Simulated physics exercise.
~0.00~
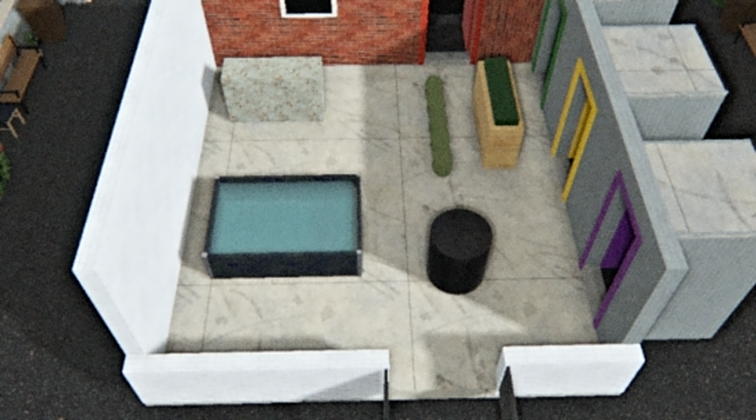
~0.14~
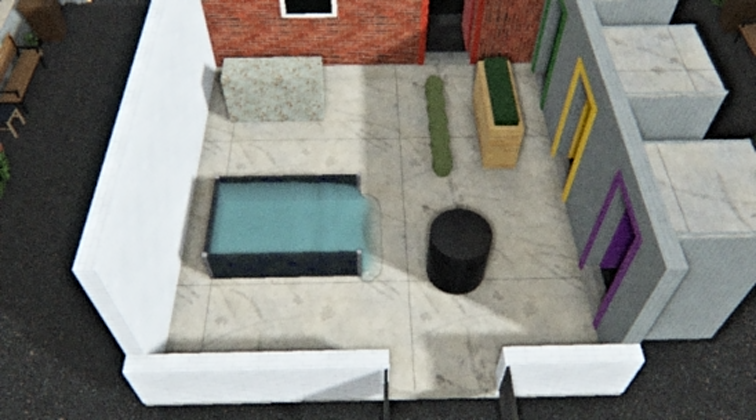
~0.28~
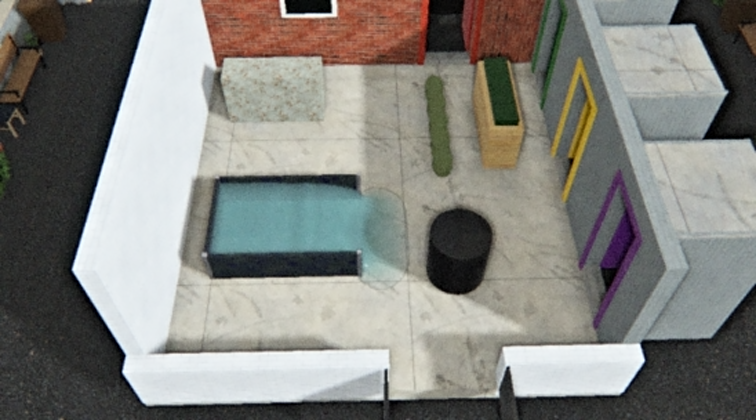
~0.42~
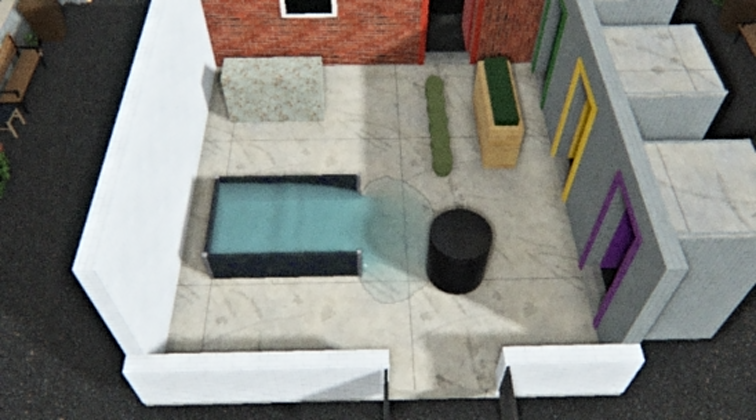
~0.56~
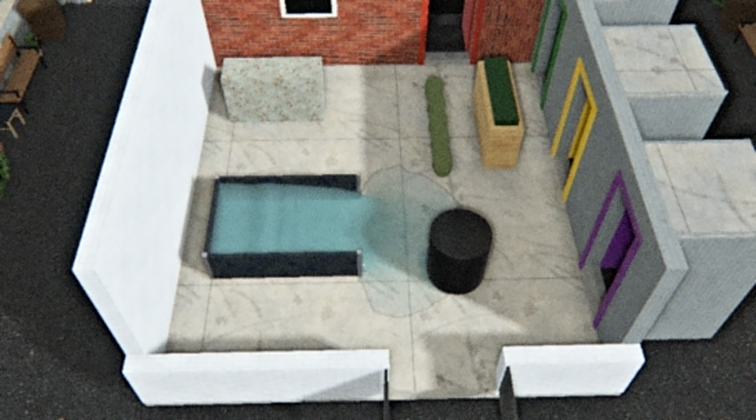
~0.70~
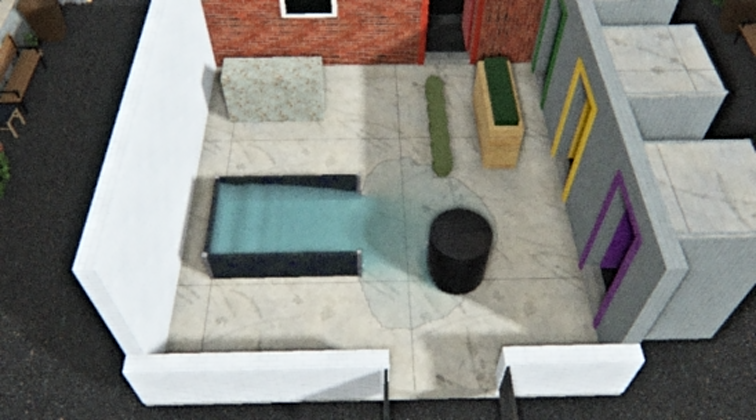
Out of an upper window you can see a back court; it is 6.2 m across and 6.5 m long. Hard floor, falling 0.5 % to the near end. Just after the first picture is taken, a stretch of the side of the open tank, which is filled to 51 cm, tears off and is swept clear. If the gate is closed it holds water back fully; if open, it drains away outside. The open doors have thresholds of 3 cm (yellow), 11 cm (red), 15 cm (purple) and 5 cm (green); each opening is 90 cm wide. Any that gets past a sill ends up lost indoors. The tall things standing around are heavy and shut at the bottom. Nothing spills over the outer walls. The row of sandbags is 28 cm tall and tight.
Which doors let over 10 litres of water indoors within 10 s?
At the end, the yellow door overruns the limit; the red door stops short of the limit; the purple door stops short of the limit; the green door stops short of the limit.
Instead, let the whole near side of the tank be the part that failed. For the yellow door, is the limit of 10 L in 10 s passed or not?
Then: Yellow below.
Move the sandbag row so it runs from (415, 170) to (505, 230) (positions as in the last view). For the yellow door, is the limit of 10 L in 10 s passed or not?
Yellow: Within it.
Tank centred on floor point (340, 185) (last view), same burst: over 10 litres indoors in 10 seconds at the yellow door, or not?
Lab note: Yellow door limit exceeded.
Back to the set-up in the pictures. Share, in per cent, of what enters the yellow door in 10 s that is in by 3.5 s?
It comes to about 60 per cent.
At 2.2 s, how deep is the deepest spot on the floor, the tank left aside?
Up to near 28 cm.
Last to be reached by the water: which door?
It's the red door that comes last.
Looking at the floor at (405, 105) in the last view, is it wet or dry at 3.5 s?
Soaked.
After 1.4 s water covers 25 % of the floor and is deepest (32 cm) near (425, 255); yellow door not reached, red door not reached, purple door not reached, green door not reached.
After 2.2 s water covers 30 % of the floor and is deepest (28 cm) near (425, 255); yellow door 12 cm at the sill, 45 L in, red door not reached, purple door 5 cm at the sill, 0 L in, green door not reached.
After 3.5 s water covers 45 % of the floor and is deepest (17 cm) near (537, 190); yellow door 13 cm at the sill, 197 L in, red door not reached, purple door 6 cm at the sill, 0 L in, green door 1 cm at the sill, 0 L in.
After 6.0 s water covers 60 % of the floor and is deepest (10 cm) near (601, 369); yellow door 7 cm at the sill, 312 L in, red door 5 cm at the sill, 0 L in, purple door 4 cm at the sill, 0 L in, green door 3 cm at the sill, 0 L in.
After 10.0 s water covers 75 % of the floor and is deepest (7 cm) near (161, 379); yellow door 4 cm at the sill, 339 L in, red door 3 cm at the sill, 0 L in, purple door 4 cm at the sill, 0 L in, green door 4 cm at the sill, 2 L in.
